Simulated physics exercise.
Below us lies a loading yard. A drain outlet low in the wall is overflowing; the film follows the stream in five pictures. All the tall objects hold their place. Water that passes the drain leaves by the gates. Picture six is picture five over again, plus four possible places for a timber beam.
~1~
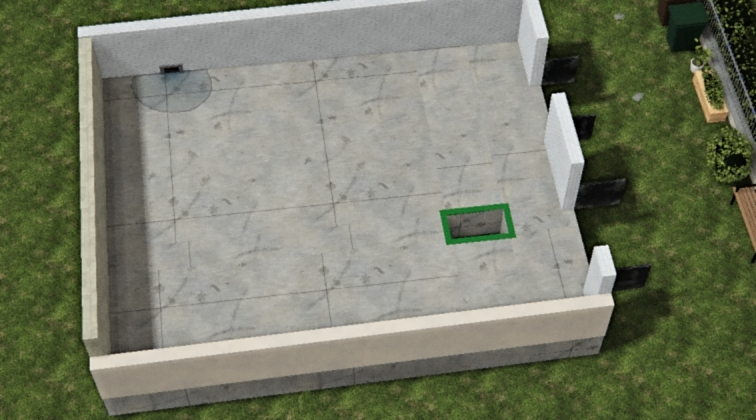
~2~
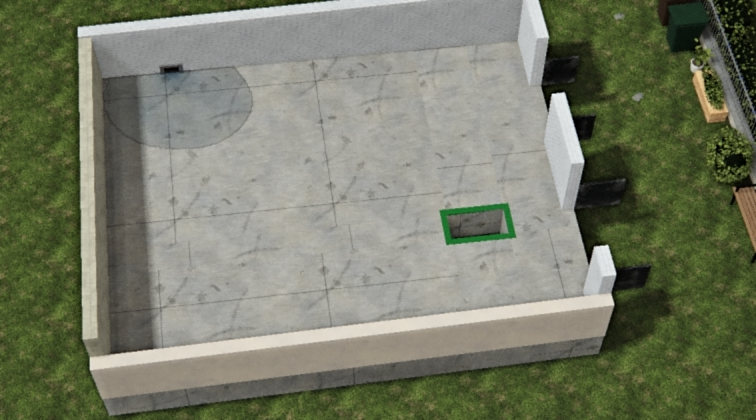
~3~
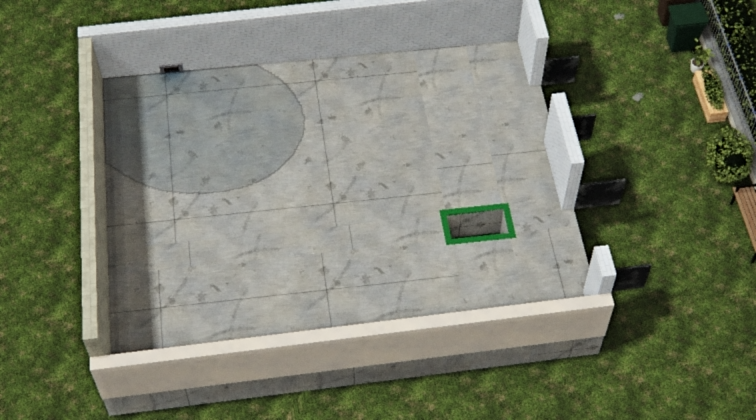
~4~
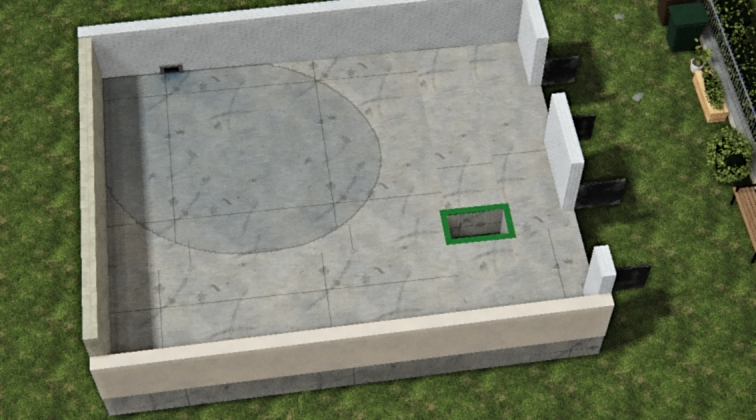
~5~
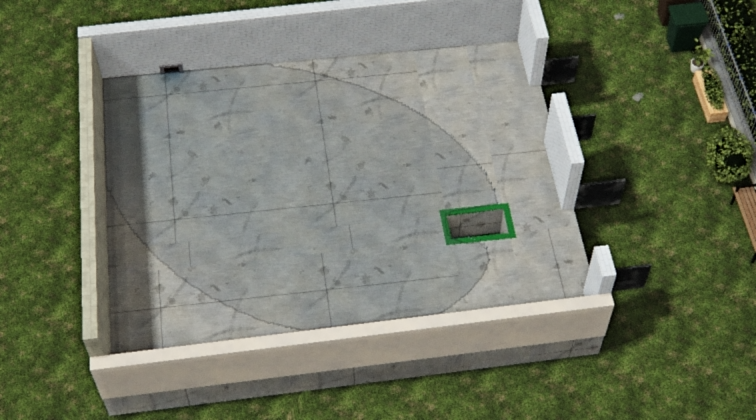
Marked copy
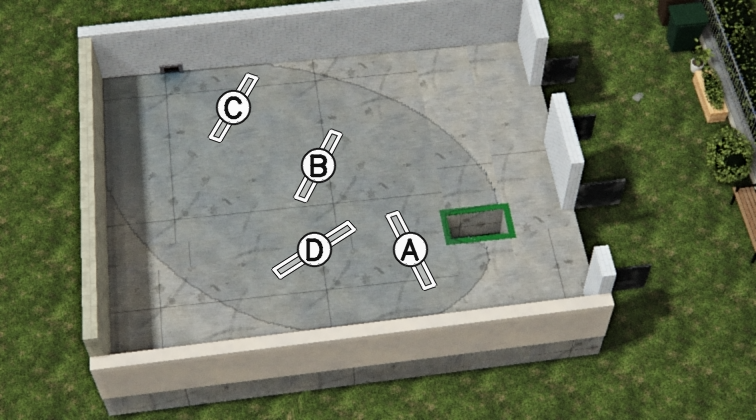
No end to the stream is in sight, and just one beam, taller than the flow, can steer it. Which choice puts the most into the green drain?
Best: D.
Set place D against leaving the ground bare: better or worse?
It is better.
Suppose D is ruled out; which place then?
The answer is A.
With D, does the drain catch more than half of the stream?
No.
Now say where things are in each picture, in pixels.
Outfall at (172, 69); green drain at (478, 224); open gate at (572, 250); open gate at (537, 113); water covers 2 % of the ground and shows as far out as (165, 109); green drain still dry.
Water covers 8 % of the ground and shows as far out as (223, 135); green drain still dry.
Water covers 18 % of the ground and shows as far out as (284, 159); green drain still dry.
Water covers 33 % of the ground and shows as far out as (343, 218); green drain still dry.
Water covers 57 % of the ground and shows as far out as (460, 289); green drain taking water.
On the marked copy, A from (392, 214) to (429, 286); B from (300, 198) to (335, 132); C from (215, 138) to (252, 76); D from (277, 273) to (350, 226).
With A, about 19 % of the stream runs into the green drain, about 80 % out by the gates.
With B, about 6 % of the stream runs into the green drain, about 94 % out by the gates.
With C, about 10 % of the stream runs into the green drain, about 90 % out by the gates.
With D, about 35 % of the stream runs into the green drain, about 65 % out by the gates.
